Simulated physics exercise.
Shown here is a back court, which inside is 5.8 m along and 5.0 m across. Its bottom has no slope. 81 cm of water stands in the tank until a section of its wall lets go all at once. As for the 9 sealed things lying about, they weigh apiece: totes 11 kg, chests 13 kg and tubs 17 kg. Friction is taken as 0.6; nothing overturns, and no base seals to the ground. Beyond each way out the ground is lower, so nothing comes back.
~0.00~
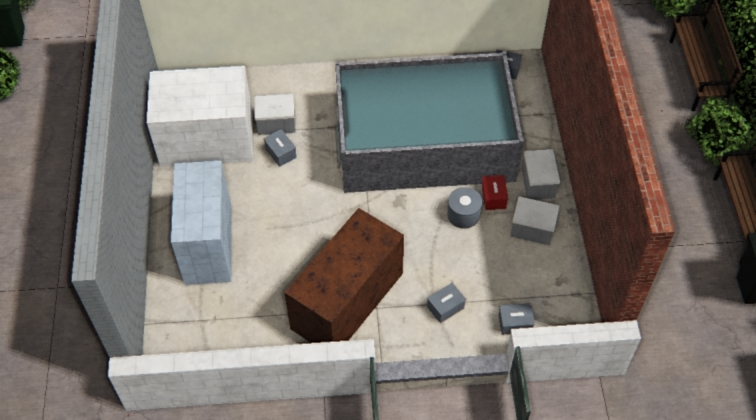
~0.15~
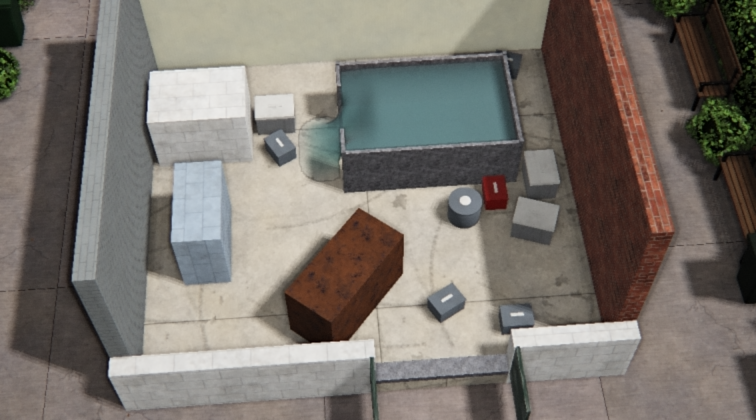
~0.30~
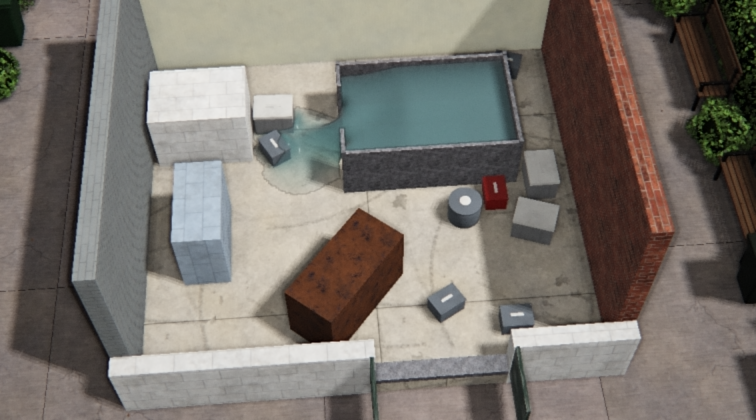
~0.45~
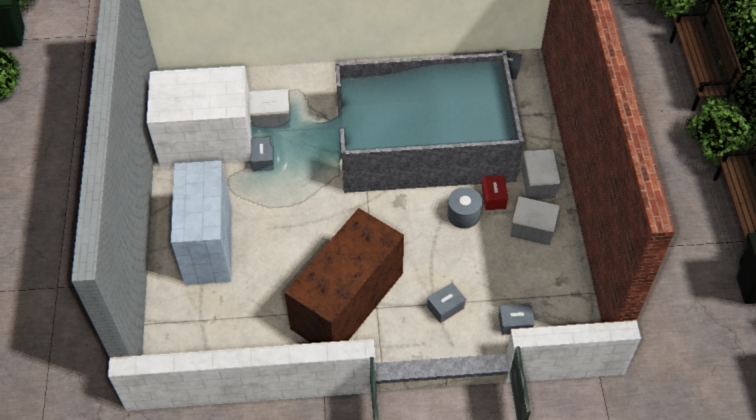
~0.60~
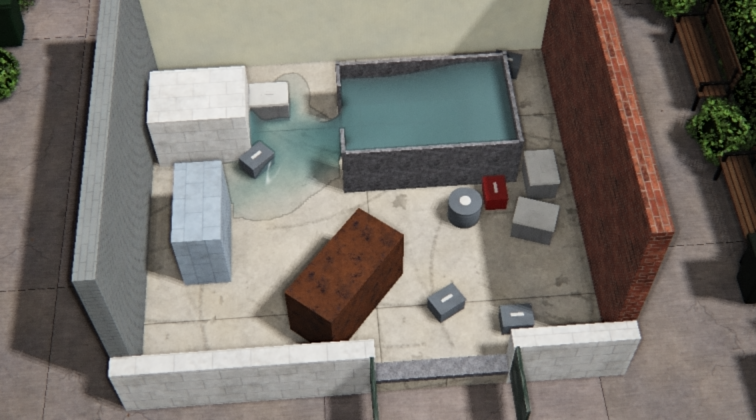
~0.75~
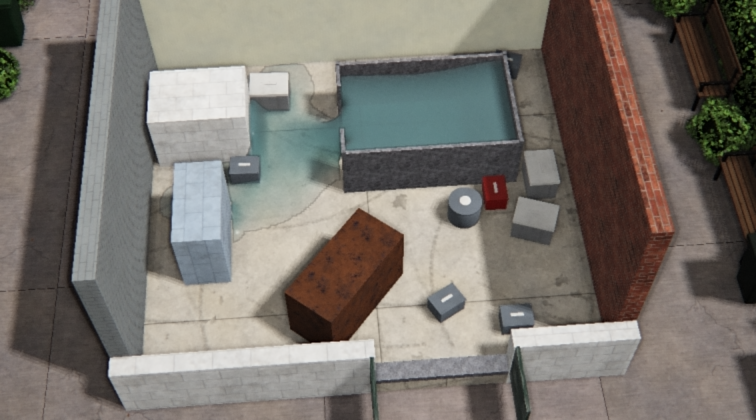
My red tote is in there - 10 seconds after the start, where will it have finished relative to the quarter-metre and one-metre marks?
It finishes between the marks.
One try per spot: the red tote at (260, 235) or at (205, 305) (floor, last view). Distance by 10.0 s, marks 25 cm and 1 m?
Outcomes in order: It is taken a long way; it is shifted a bit.
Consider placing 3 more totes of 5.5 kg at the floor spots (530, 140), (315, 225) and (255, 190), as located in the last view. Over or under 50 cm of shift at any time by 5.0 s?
In sequence: Stays within; stays within; goes beyond.
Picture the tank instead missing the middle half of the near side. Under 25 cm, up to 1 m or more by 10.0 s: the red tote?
Note: Red tote displaced a long way.
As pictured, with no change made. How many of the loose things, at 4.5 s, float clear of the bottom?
It comes to 3.
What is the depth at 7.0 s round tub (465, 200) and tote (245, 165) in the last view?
I'd put it at 7 cm and 17 cm respectively.
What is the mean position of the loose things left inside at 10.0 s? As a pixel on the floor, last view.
Near (449, 295).
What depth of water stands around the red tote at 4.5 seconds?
Close to 0 centimetres.
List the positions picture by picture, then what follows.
In the first frame, the red tote at (495, 188), on the bottom; water covers 3.5 m2; 0 of 9 have shifted.
In the second frame, the red tote at (495, 188) rests on the ground; water covers 4.1 m2; 0 of 9 have shifted.
In the third frame, the red tote at (495, 188), on the bottom; 4.7 m2 under water; 1 of 9 have shifted.
In the fourth frame, the red tote at (495, 188) rests on the ground; 5.4 m2 under water; 2 of 9 have shifted.
In the fifth frame, the red tote at (495, 188) rests on the ground; 6.4 m2 under water; 2 of 9 have shifted.
In the sixth frame, the red tote at (495, 188), on the bottom; 7.4 m2 under water; 2 of 9 have shifted.
After 2.0 s the red tote is near (495, 188), 0.0 m from its start, aground; 0 of 9 are out; 1 afloat.
After 4.5 s the red tote is near (495, 188), 0.0 m from its start, aground; 0 of 9 are out; 3 afloat.
After 7.0 s the red tote is near (507, 193), 0.2 m from its start, aground; 0 of 9 are out; 4 afloat.
After 10.0 s the red tote is near (502, 235), 0.8 m from its start, aground; 0 of 9 are out; 5 afloat.
